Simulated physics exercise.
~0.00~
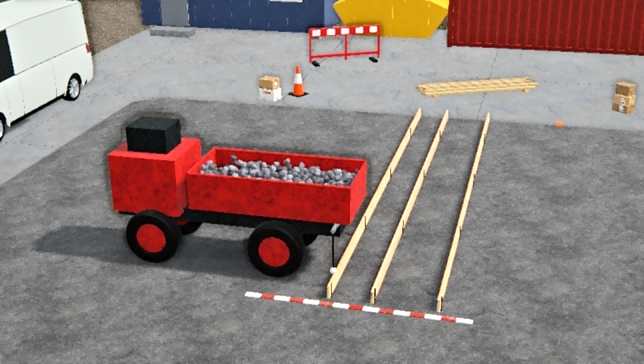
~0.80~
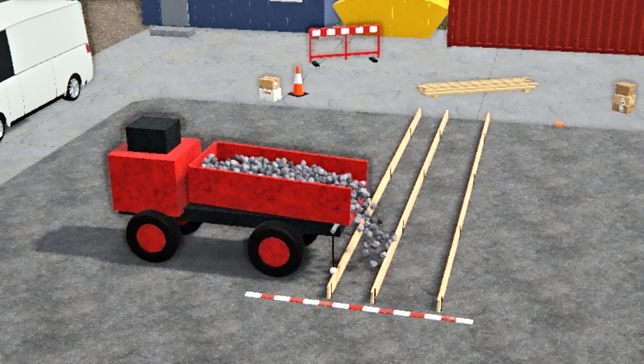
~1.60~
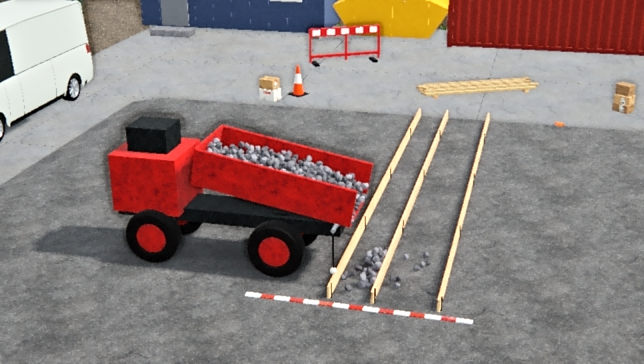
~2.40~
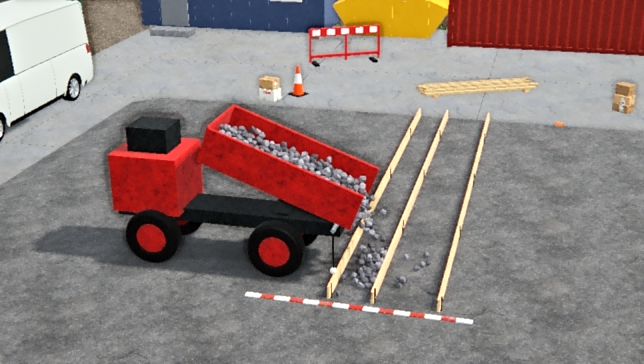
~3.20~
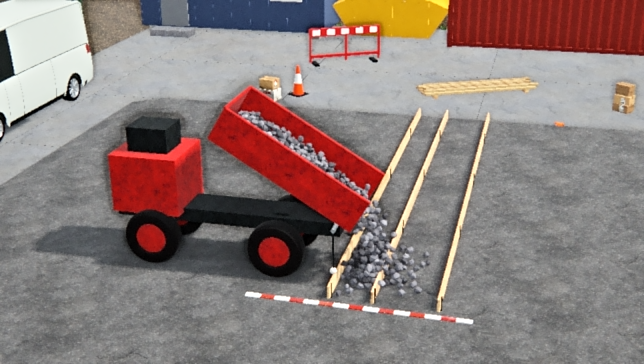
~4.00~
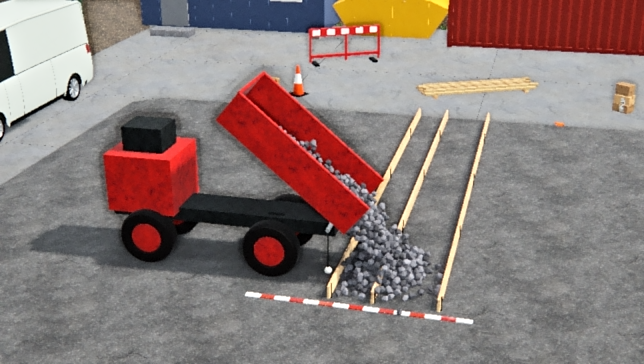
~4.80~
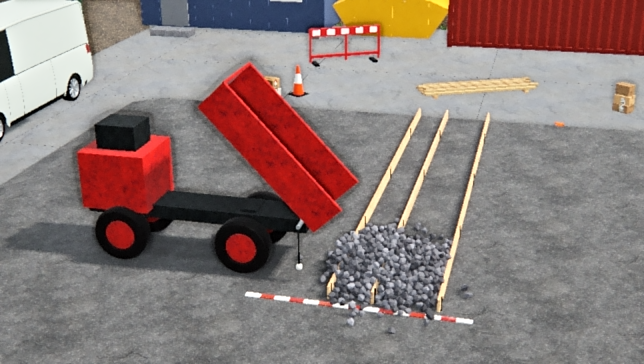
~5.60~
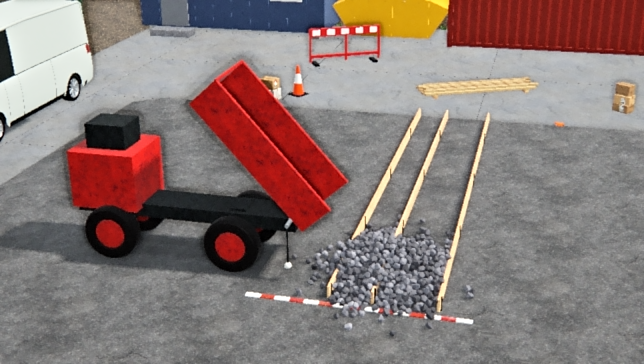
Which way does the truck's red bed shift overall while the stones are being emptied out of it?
It shifts to the left, as the truck draws away from the heap of stones with the bed raised.
